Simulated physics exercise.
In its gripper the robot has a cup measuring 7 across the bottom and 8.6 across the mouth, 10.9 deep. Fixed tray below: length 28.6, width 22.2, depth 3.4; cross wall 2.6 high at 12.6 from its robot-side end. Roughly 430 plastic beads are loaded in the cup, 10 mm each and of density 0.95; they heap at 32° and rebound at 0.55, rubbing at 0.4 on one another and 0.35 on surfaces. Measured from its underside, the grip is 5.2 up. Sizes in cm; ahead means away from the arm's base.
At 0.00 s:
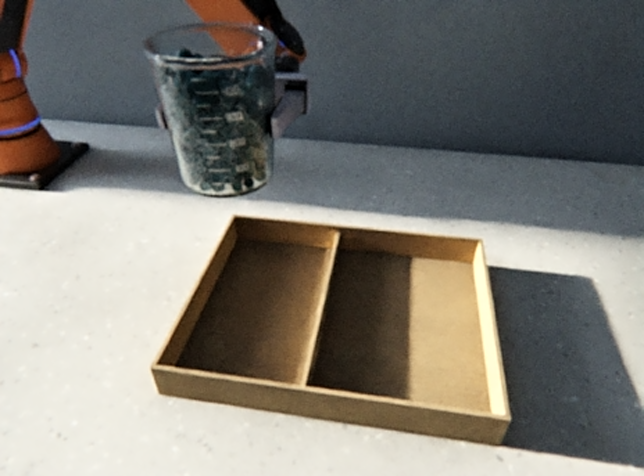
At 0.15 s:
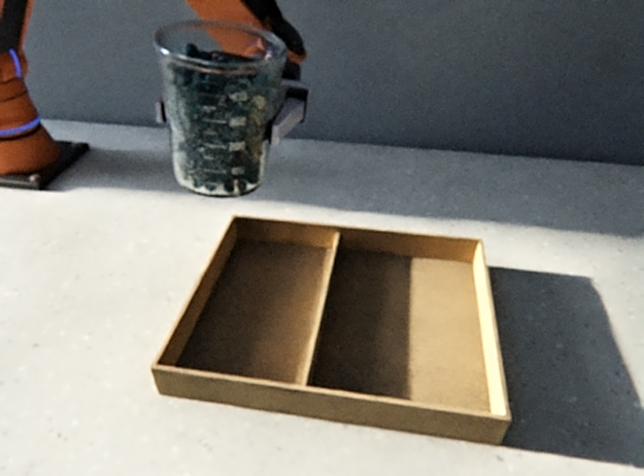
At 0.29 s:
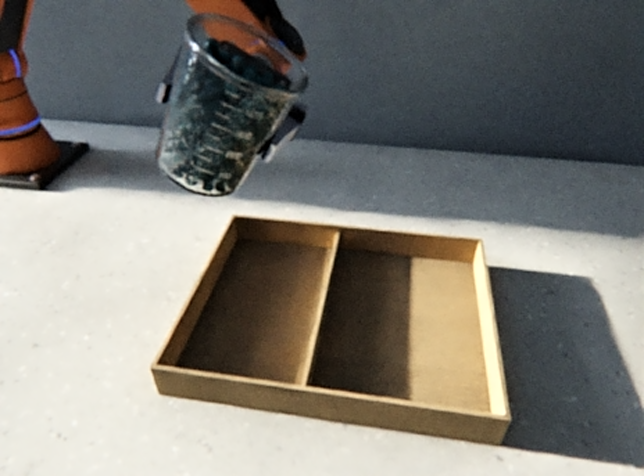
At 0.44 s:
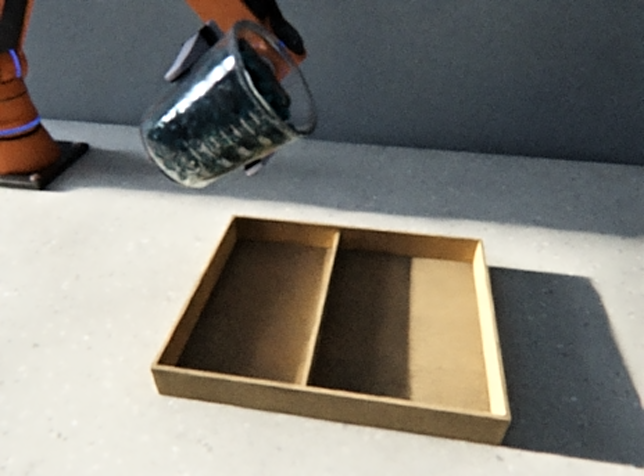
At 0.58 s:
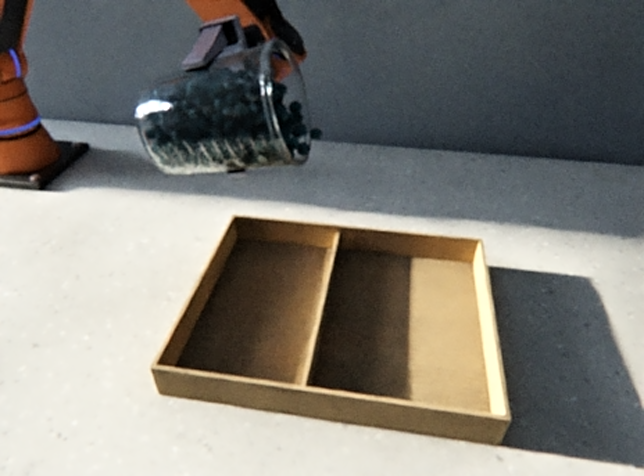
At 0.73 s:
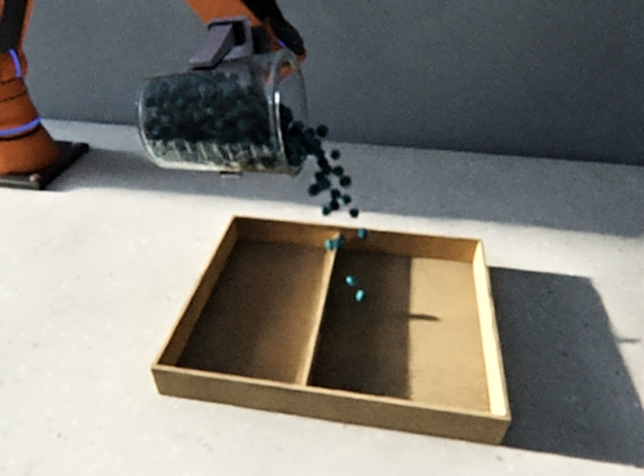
A clear measuring cup full of dark teal beads, gripped by an orange robot arm, tilted steadily to the right until beads tumbled from its mouth toward a shallow, divided wooden tray below.
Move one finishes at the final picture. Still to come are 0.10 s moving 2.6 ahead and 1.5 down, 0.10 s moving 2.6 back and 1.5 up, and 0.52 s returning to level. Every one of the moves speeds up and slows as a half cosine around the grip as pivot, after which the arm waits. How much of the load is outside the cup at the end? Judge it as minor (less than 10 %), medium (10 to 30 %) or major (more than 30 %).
Major, more than 30 %.
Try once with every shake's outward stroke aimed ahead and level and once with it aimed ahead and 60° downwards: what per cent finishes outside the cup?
Estimates, in order: 50 % then 25 %.
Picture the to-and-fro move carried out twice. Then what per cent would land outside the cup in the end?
That would give close to 50 percent.
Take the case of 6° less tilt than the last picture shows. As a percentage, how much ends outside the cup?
Estimate: Close to 25 in a hundred.
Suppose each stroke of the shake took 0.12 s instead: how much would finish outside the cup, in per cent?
35 %.
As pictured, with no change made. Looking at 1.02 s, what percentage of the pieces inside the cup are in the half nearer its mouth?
Around 50 per cent of it.
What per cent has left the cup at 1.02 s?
By then near 35 % is out.
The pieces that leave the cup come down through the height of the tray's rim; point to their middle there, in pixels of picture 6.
I'd say somewhere around (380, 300).
By 1.02 s, tilted 77° forward, highest piece 22 above the table; 278 in the cup, 71 in the far-side part, 82 in flight or on a rim.
By 1.31 s, tilted 15° forward, highest piece 26 above the table; 265 in the cup, 159 in the far-side part, 5 in the robot-side part, 2 in flight or on a rim.
By 1.65 s, level, highest piece 24 above the table; 265 in the cup, 161 in the far-side part, 5 in the robot-side part.
By 2.70 s, level, highest piece 24 above the table; 265 in the cup, 161 in the far-side part, 5 in the robot-side part.
Final count, 265 in the cup, 161 in the far-side part, 5 in the robot-side part. That is 39 % outside the cup.
